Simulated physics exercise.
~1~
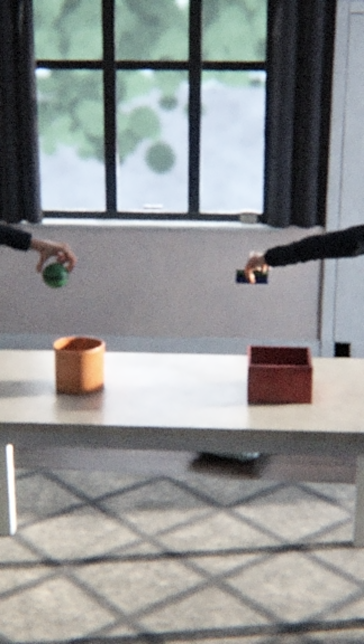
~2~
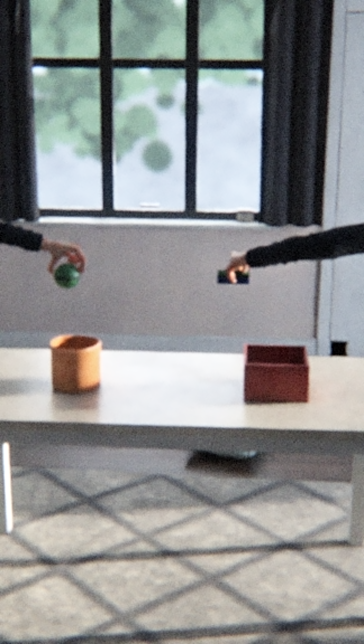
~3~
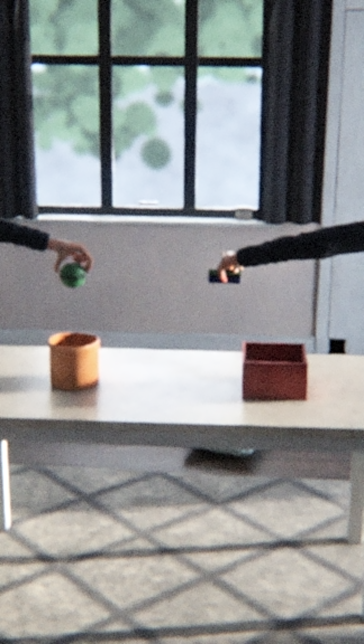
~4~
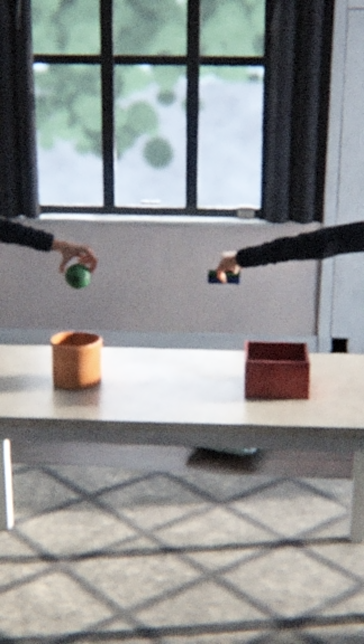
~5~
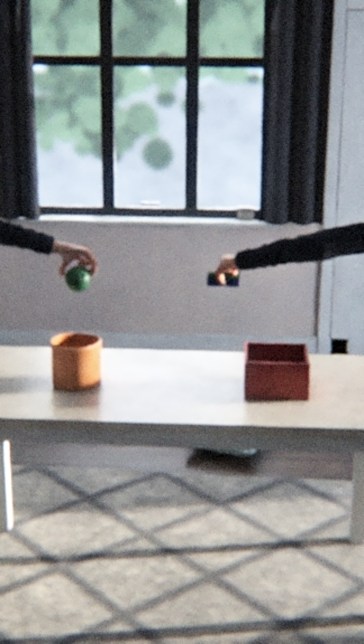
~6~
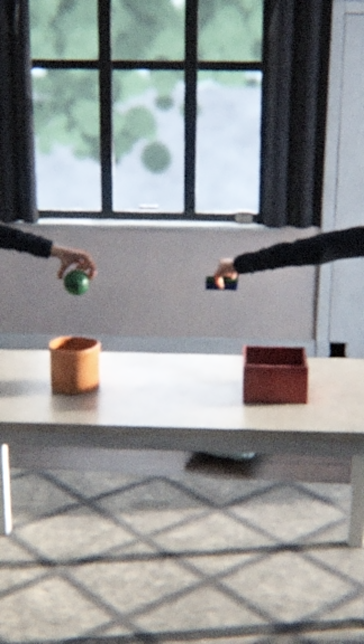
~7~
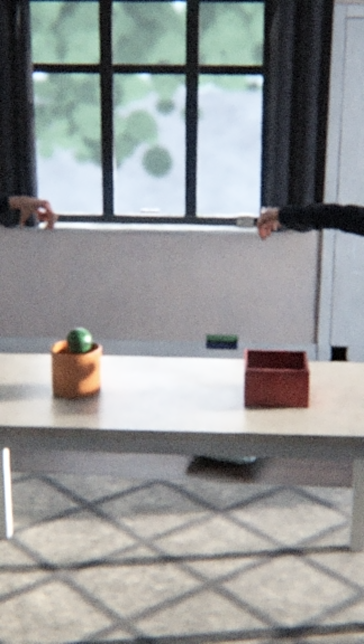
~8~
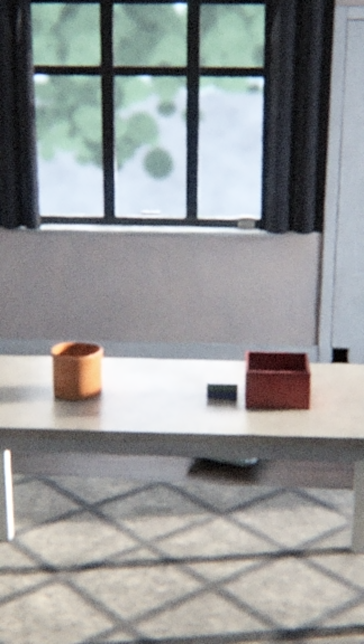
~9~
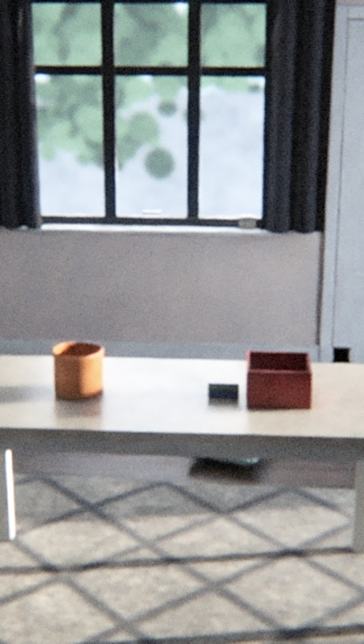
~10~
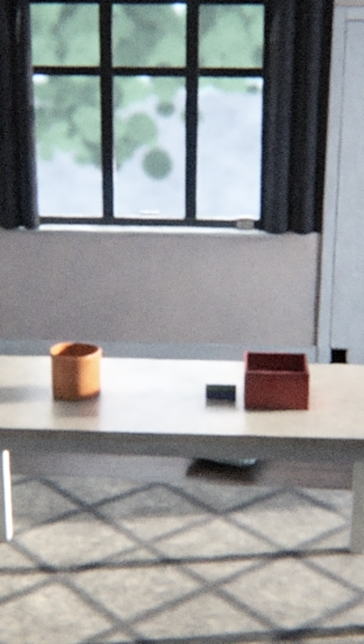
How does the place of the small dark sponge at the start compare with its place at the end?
At the start a hand holds the sponge high above the table, near the red basket. By the end it rests on the table, just to the left of that basket.
